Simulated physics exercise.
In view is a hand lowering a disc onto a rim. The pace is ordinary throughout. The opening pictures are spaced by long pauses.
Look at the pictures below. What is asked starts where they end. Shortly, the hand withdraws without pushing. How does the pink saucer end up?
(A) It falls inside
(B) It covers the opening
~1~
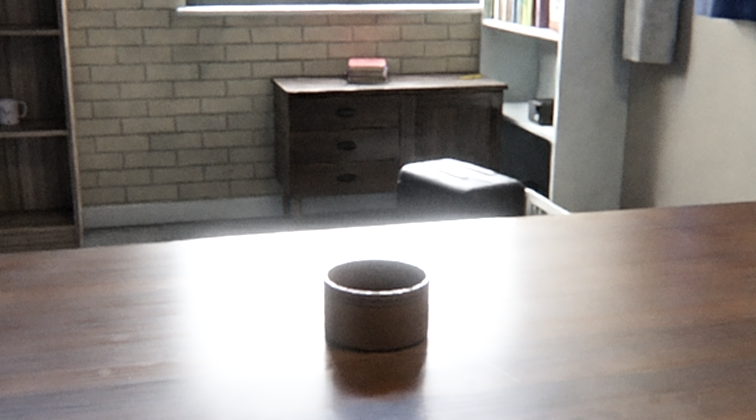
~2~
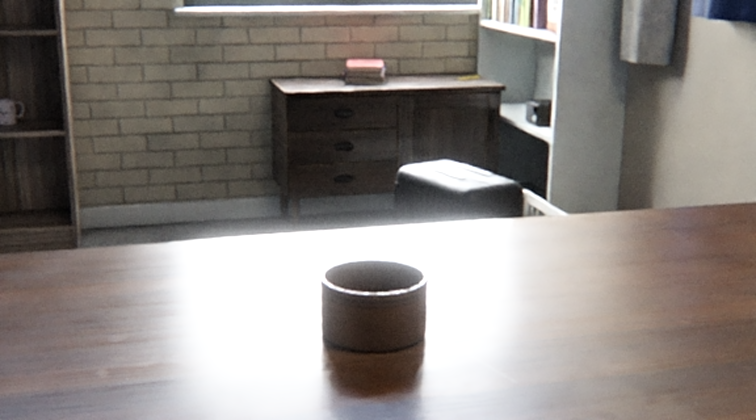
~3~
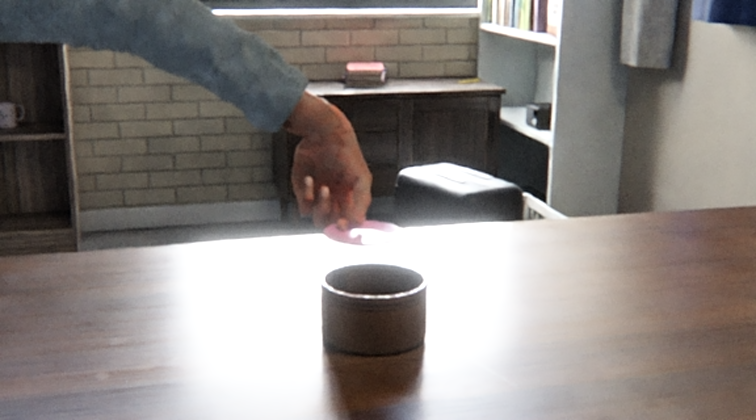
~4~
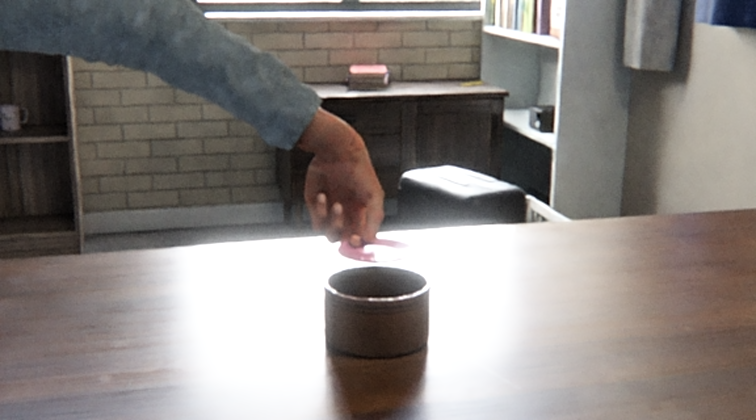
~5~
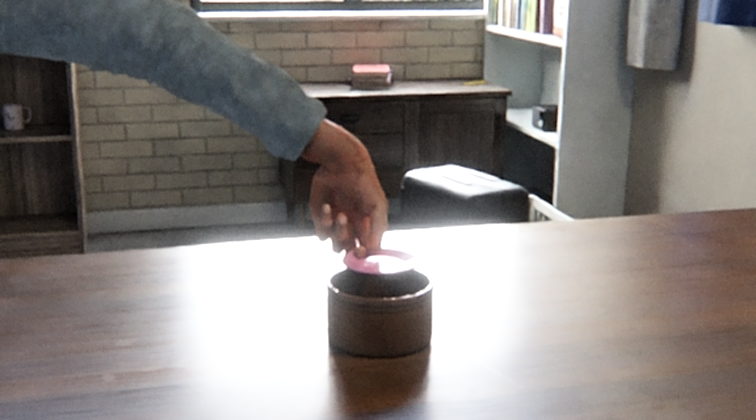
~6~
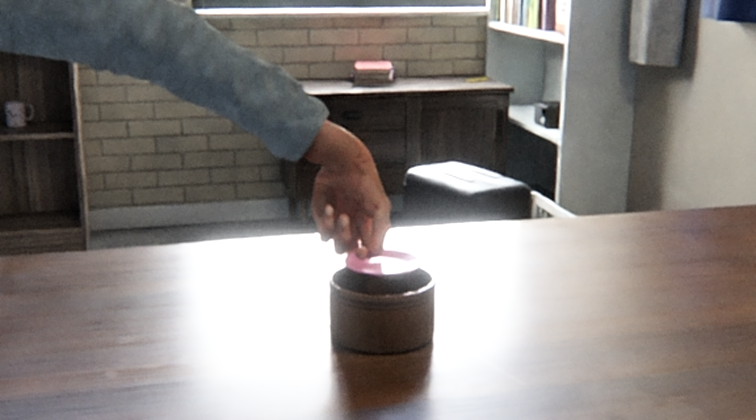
It falls inside (A).
Then, 0.12 s on from there, pink saucer displaced a little near (382, 290).
Then, 0.18 s on from there, pink saucer at the bottom near (382, 325).
In the end, the pink saucer slips past the rim, near (382, 325).
